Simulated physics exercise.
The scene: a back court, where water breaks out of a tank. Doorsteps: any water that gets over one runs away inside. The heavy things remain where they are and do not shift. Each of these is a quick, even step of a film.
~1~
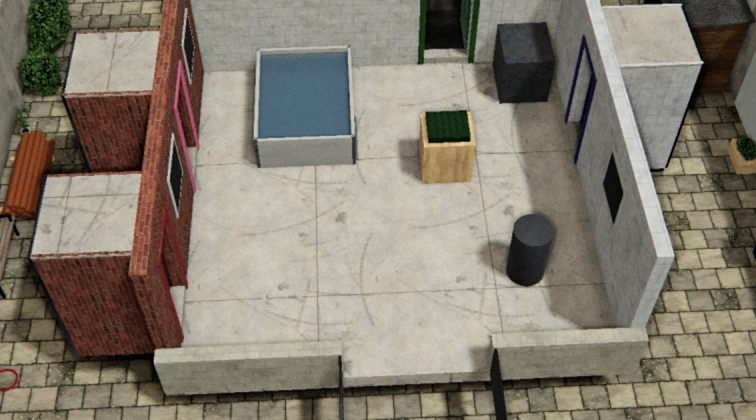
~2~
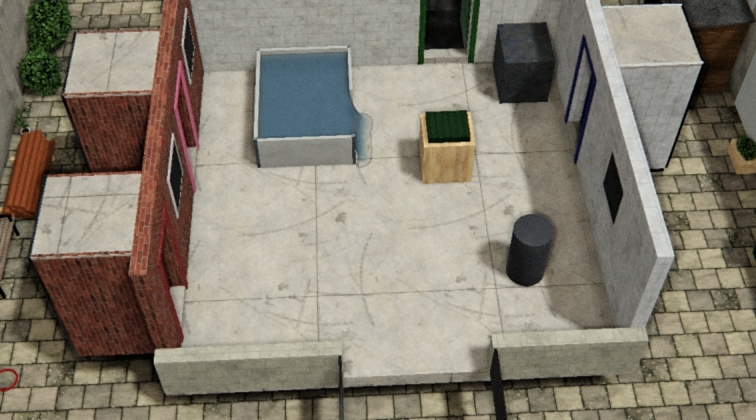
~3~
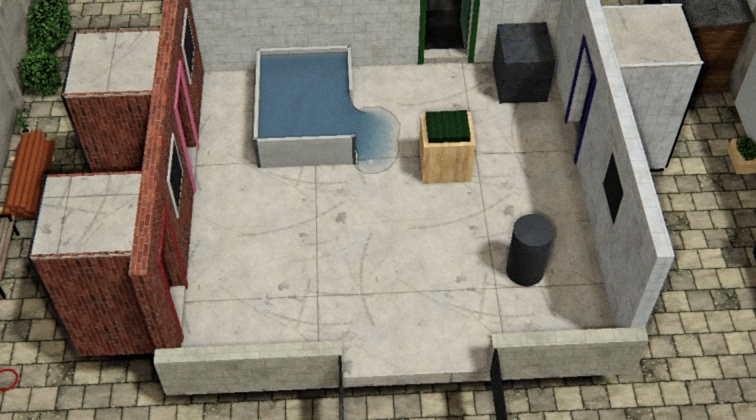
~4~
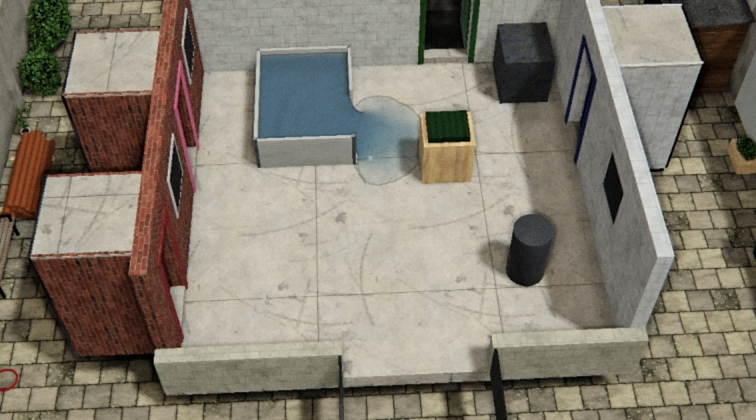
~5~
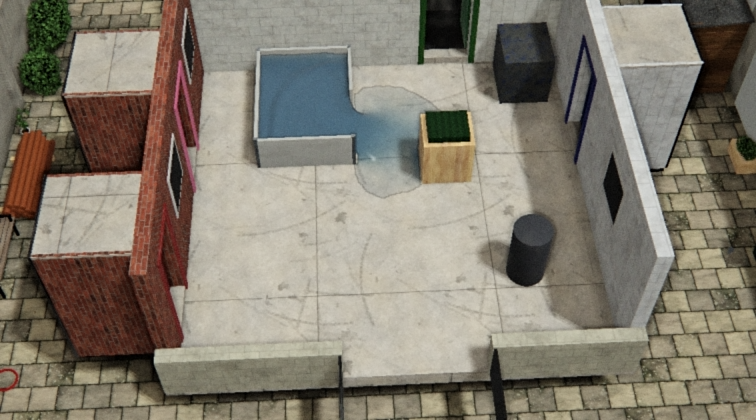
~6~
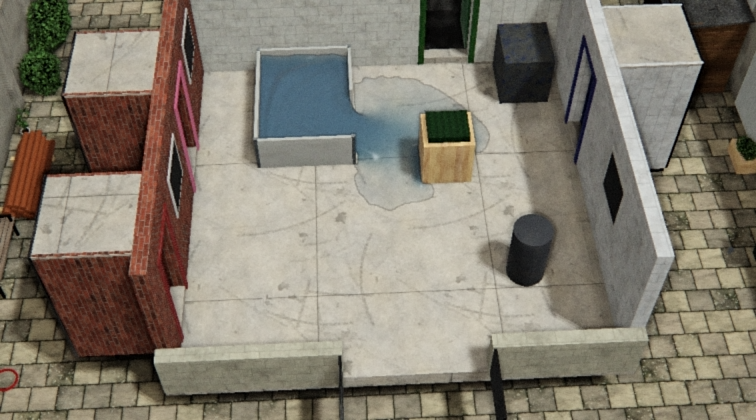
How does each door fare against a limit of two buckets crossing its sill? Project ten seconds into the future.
I expect the pink door to let through an acceptable amount. I expect the green door to let through an acceptable amount. I expect the blue door to let through too much. I expect the red door to let through an acceptable amount.
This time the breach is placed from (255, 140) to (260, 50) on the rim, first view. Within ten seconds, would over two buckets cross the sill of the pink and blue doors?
The pink door tops the limit and the blue door remains within the limit.
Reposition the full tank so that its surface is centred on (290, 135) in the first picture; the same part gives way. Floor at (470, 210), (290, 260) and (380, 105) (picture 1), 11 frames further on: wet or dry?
Taking the three spots in that order, I'd say drenched, then spared, then drenched.
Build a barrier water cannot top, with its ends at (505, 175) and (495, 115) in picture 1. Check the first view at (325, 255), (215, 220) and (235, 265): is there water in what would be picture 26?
Taking the points in turn, they are inundated, high and dry and high and dry.
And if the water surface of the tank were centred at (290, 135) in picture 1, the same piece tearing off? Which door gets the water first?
The green-painted one, that's the one.
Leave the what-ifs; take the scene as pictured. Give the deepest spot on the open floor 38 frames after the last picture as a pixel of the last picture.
(410, 156).
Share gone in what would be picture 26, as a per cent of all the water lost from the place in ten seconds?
Around 35 percent.
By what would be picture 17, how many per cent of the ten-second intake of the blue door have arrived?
My estimate: Close to 30 per cent.
A moment on, water covers 25 % of the floor; the pink door not reached, the green door wet at the sill, nothing in, the blue door under two buckets in, the red door not reached.
Next, water covers 40 % of the floor; the pink door not reached, the green door wet at the sill, nothing in, the blue door over two buckets in, the red door not reached.
Then, water covers 55 % of the floor; the pink door not reached, the green door wet at the sill, nothing in, the blue door far over two buckets in, the red door not reached.
Later, water covers 70 % of the floor; the pink door not reached, the green door wet at the sill, nothing in, the blue door far over two buckets in, the red door wet at the sill, nothing in.
In the end, water covers 85 % of the floor; the pink door wet at the sill, nothing in, the green door wet at the sill, nothing in, the blue door far over two buckets in, the red door wet at the sill, nothing in.
